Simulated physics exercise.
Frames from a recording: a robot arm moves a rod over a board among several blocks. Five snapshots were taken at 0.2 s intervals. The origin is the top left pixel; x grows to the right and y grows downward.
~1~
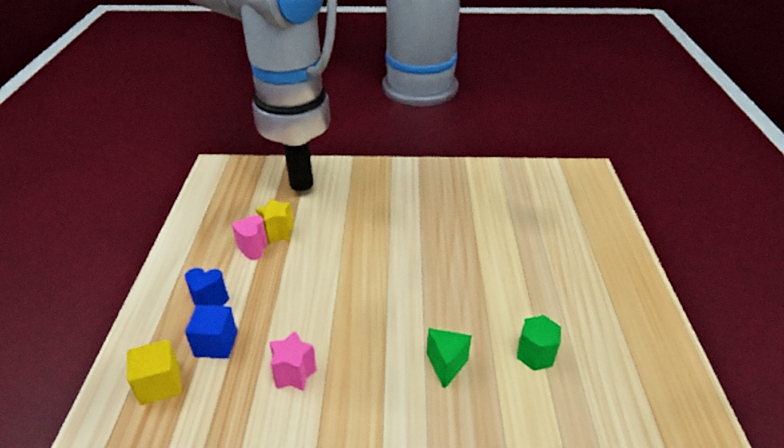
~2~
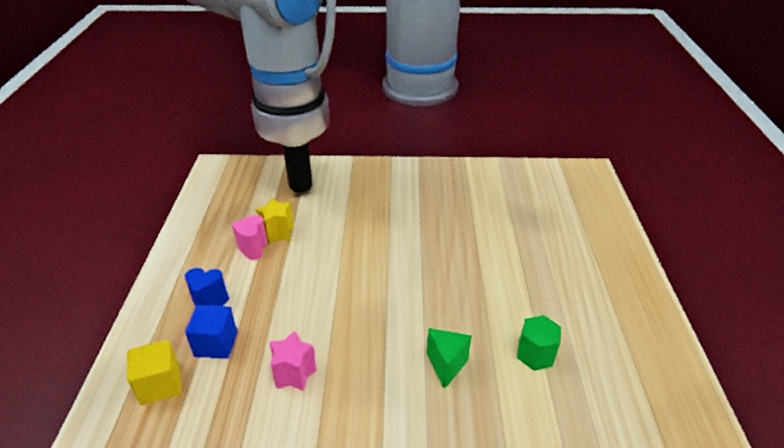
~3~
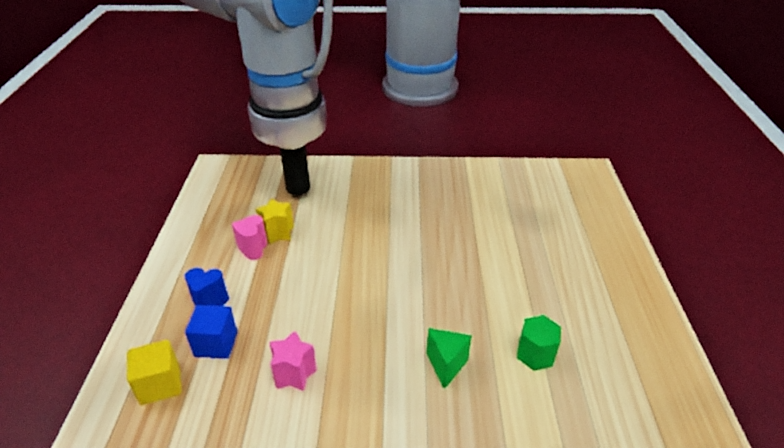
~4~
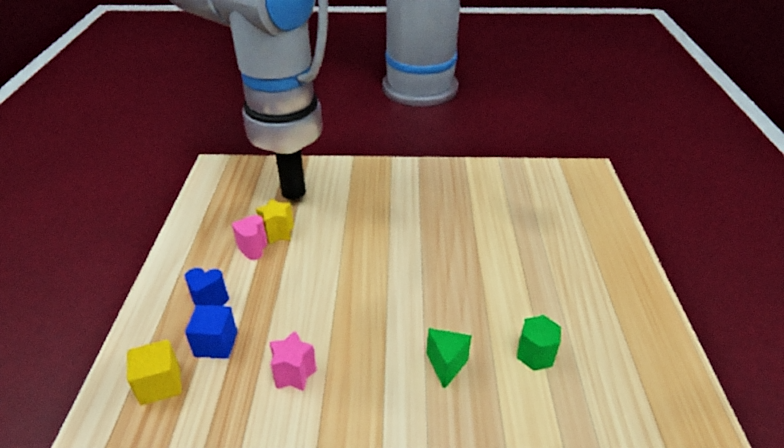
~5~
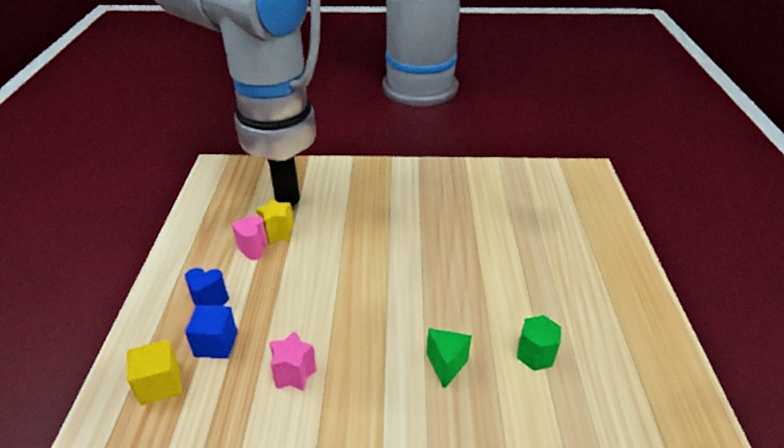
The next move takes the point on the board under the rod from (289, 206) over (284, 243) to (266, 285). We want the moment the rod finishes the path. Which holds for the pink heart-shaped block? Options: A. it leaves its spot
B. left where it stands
Correct choice: A.
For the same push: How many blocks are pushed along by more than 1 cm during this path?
Moved: 2.
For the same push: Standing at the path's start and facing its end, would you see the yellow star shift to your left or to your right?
It's pushed right.
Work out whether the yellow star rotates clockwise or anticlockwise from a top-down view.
Turns clockwise.
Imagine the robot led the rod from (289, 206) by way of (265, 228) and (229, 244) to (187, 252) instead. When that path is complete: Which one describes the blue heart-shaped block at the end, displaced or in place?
It ends up on the same spot.
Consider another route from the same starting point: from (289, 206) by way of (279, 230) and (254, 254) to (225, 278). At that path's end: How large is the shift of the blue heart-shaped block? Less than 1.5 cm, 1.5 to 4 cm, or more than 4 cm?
Overall it shifts between 1.5 and 4 cm.
The first path, step by step. One third of the way, rod at (285, 223); pink heart-shaped block at (240, 232); yellow star at (268, 222).
Two thirds of the way, rod at (278, 249); pink heart-shaped block at (219, 246), turned 60° clockwise; yellow star at (253, 246), turned 20° clockwise.
At the end, rod at (264, 278); blue heart-shaped block not moved; pink heart-shaped block at (208, 251), turned 95° clockwise; yellow star at (231, 265), turned 60° clockwise.
